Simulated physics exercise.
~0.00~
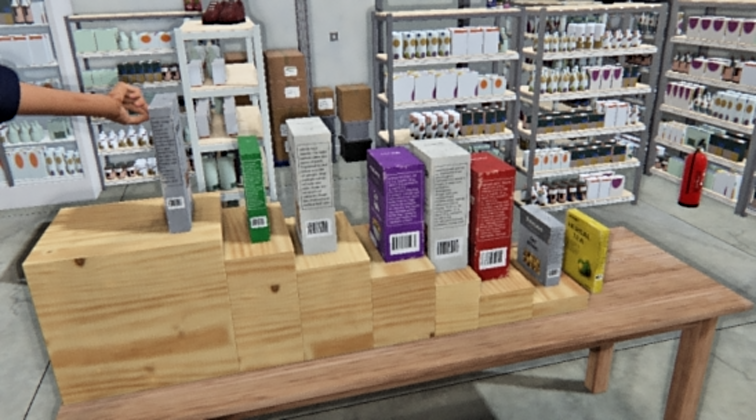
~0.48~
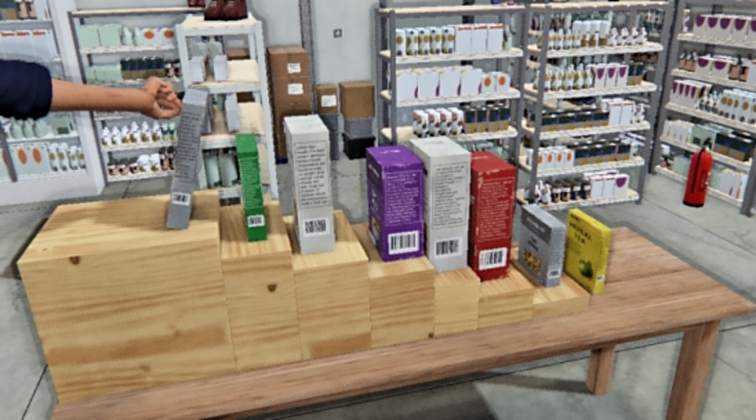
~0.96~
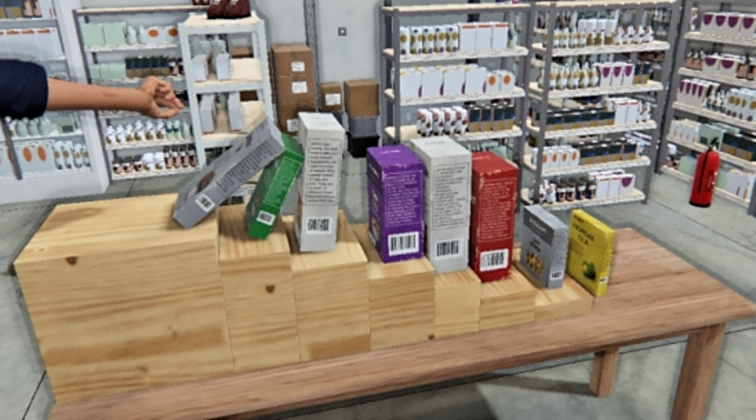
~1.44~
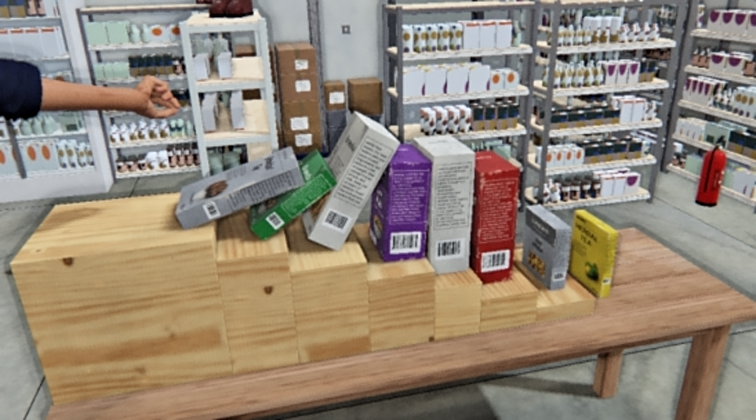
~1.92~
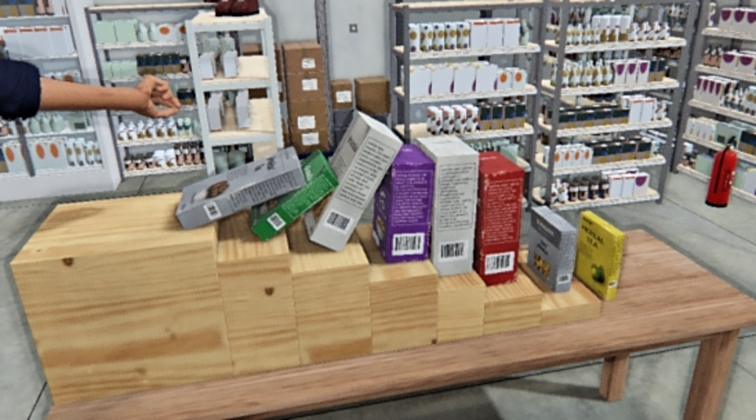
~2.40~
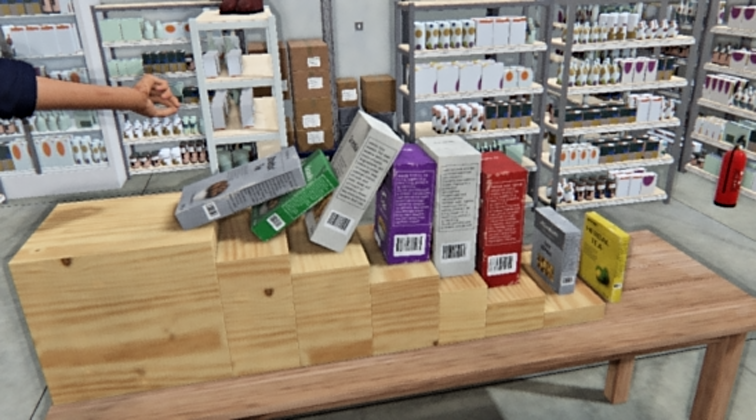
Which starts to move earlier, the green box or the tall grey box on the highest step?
The tall grey box on the highest step starts to move first, and the green box only moves after it.
